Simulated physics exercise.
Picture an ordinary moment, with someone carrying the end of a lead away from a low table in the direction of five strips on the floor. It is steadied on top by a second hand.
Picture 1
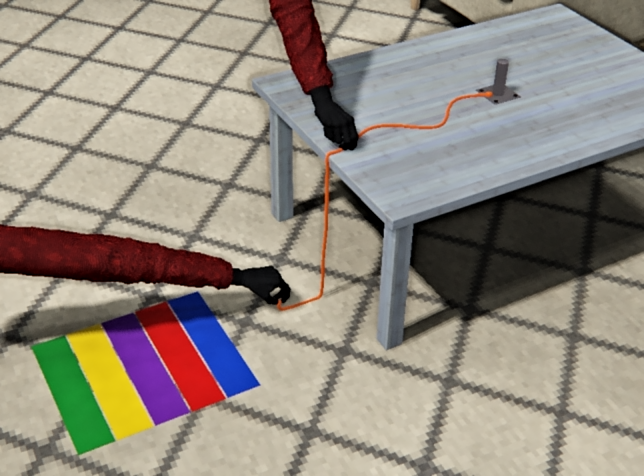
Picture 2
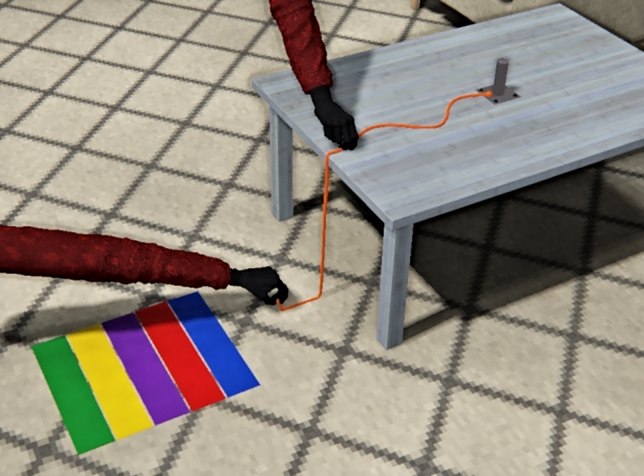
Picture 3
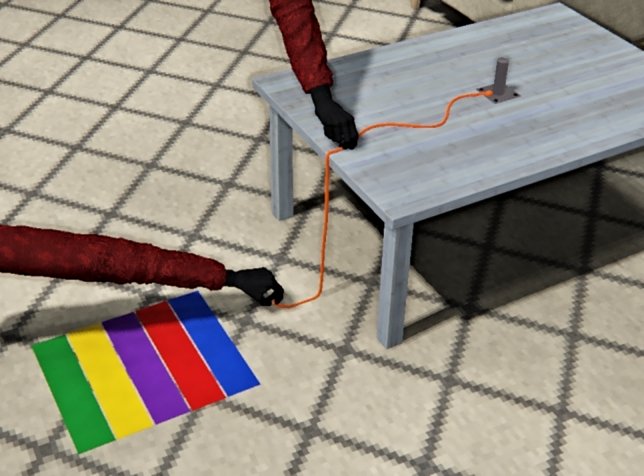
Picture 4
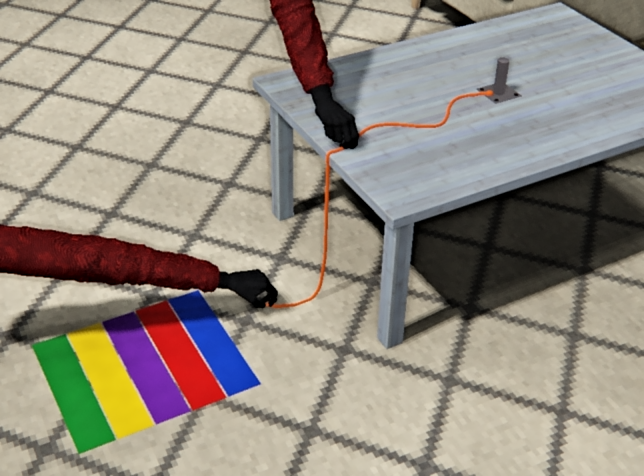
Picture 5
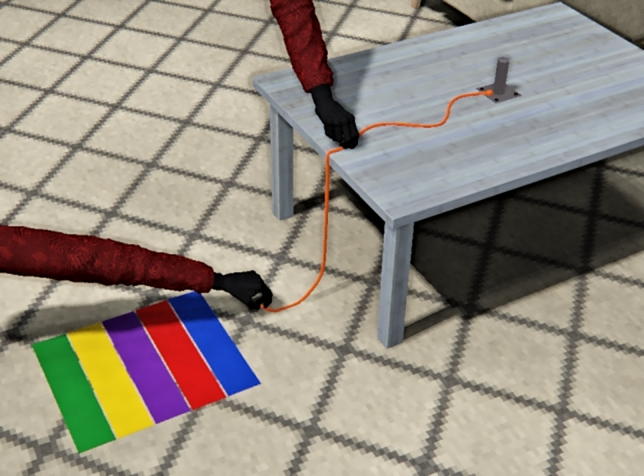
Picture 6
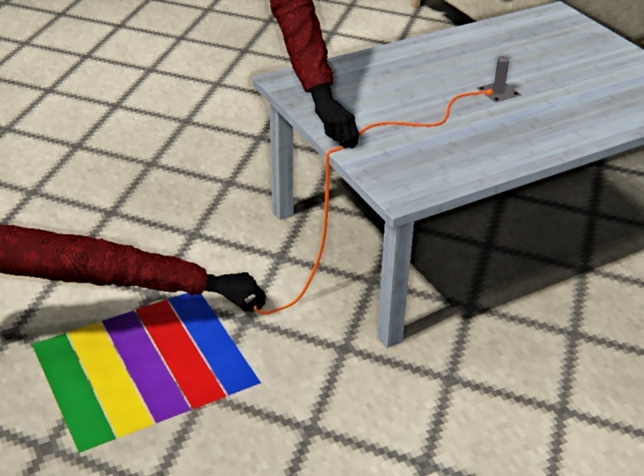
On a pale floor crossed by dark diagonal lines, a low grey table is seen from above at an angle. An orange cord runs from a small upright post on the tabletop, under one black-gloved hand at the edge, down to another, near green, yellow, purple, red and blue strips at lower left. The lower hand slowly draws the cord's end slightly left, curving its hanging length, while the upper hand and view stay still.
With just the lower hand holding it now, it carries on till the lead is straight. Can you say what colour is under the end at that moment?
Yes, it is purple.
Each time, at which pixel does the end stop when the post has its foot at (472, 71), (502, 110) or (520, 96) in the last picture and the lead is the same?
The places are (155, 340), (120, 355) and (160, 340).
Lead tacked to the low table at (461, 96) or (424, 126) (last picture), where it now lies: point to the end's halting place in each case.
The spots come out as (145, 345) and (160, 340), in that order.
A little later, end near (192, 330); over blue.
Next, end near (159, 341); over red.
When it is tight, end near (140, 348); over purple. The end stops over the purple strip.
